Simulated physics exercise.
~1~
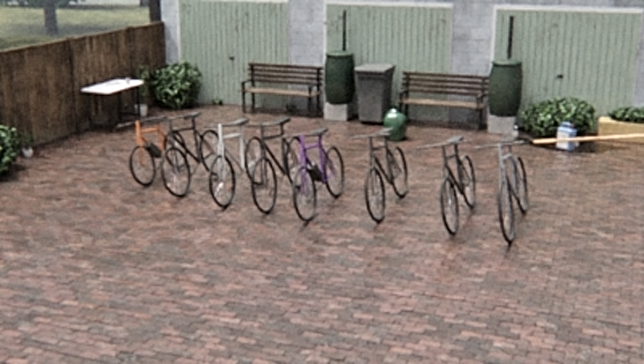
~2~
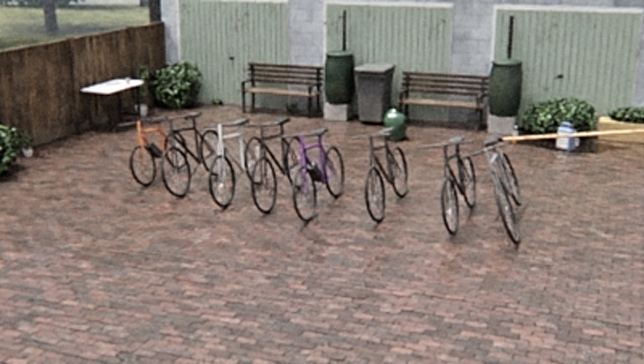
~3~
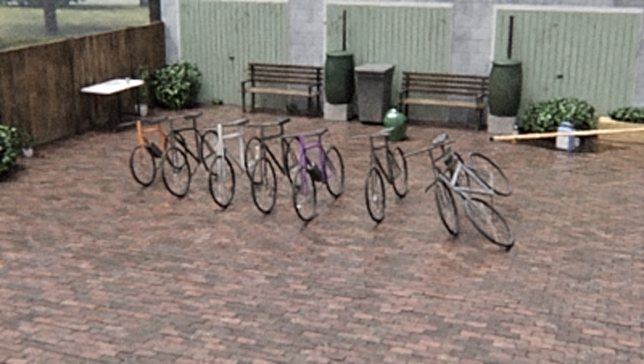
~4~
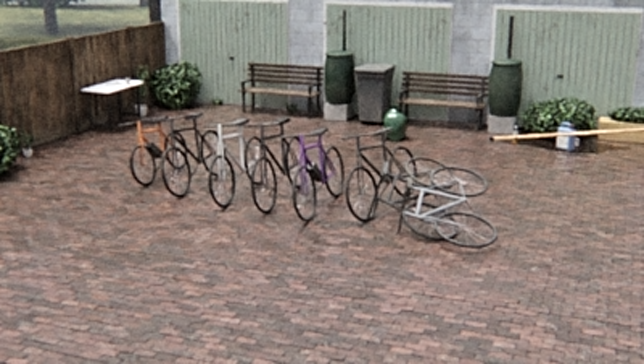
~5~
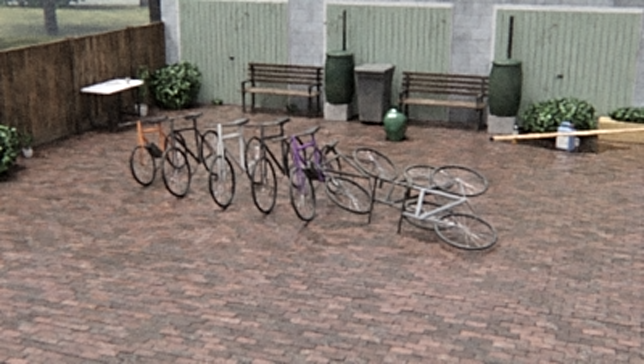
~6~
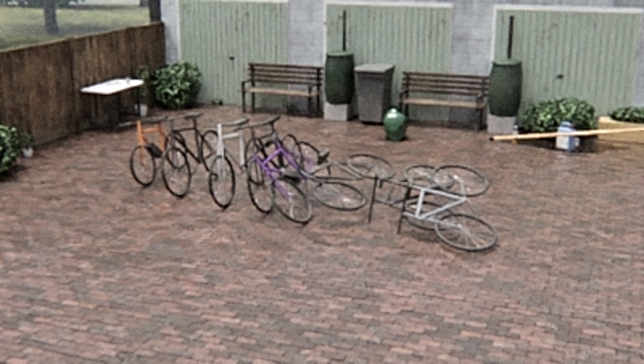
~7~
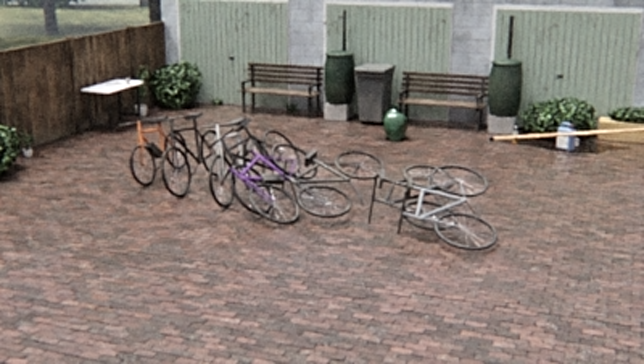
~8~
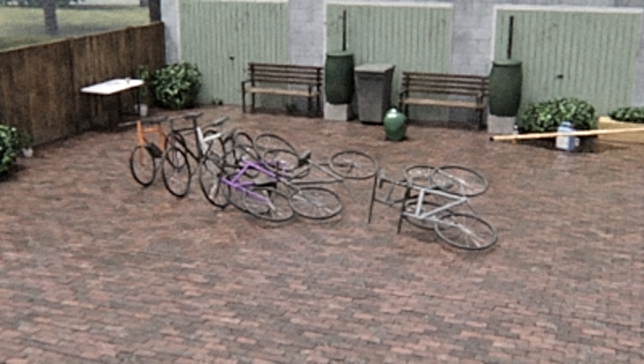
The video shows a row of parked bicycles on a brick courtyard as a pole shifts left at the right end and the nearest bicycle tips over, toppling others leftward in turn, including a purple one, until most lie tangled while the orange bicycle at the far left stays upright.
